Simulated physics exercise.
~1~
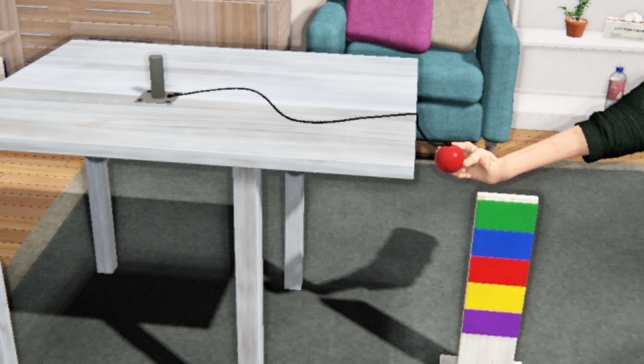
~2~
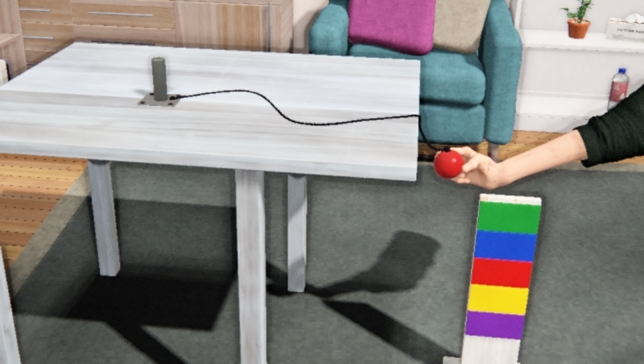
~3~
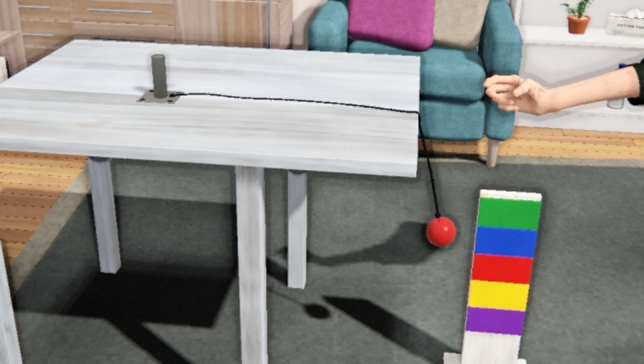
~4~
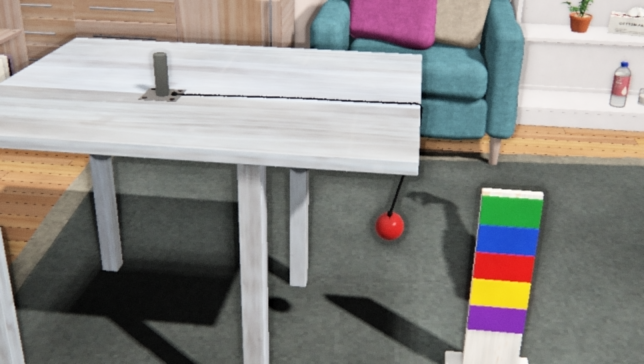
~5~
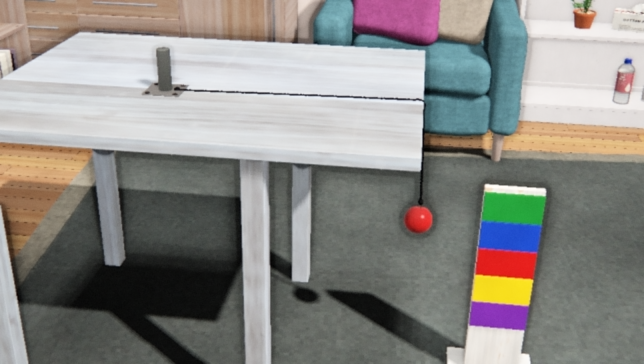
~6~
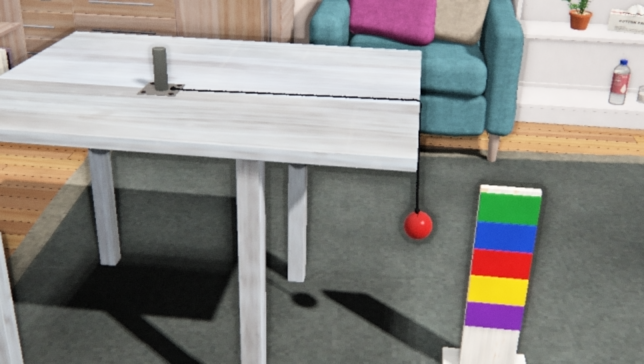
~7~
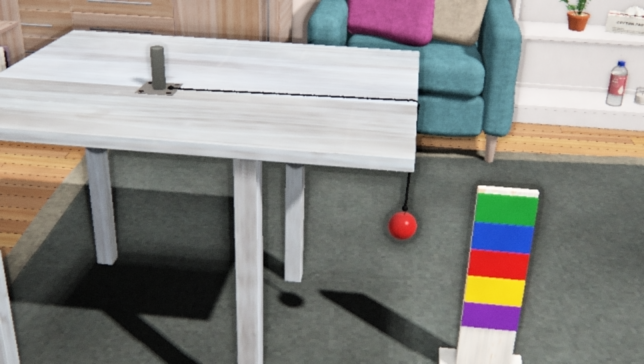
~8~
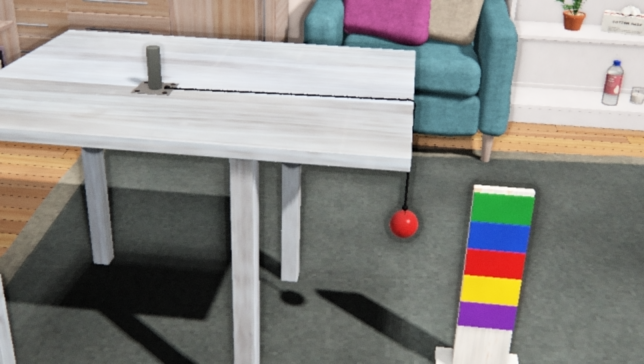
A red apple is held by a hand just beyond the right edge of a pale wooden table, in a living room seen from slightly above by a gently swaying camera. A dark cord runs slackly from it to a small grey post on the tabletop. Below stands a board banded green, blue, red, yellow and purple, with a teal sofa behind. The fingers open, the apple drops, and the hand withdraws right. The cord tightens over the edge as the apple swings left, then back right. After smaller sways, it hangs beneath the edge, level with the blue band.
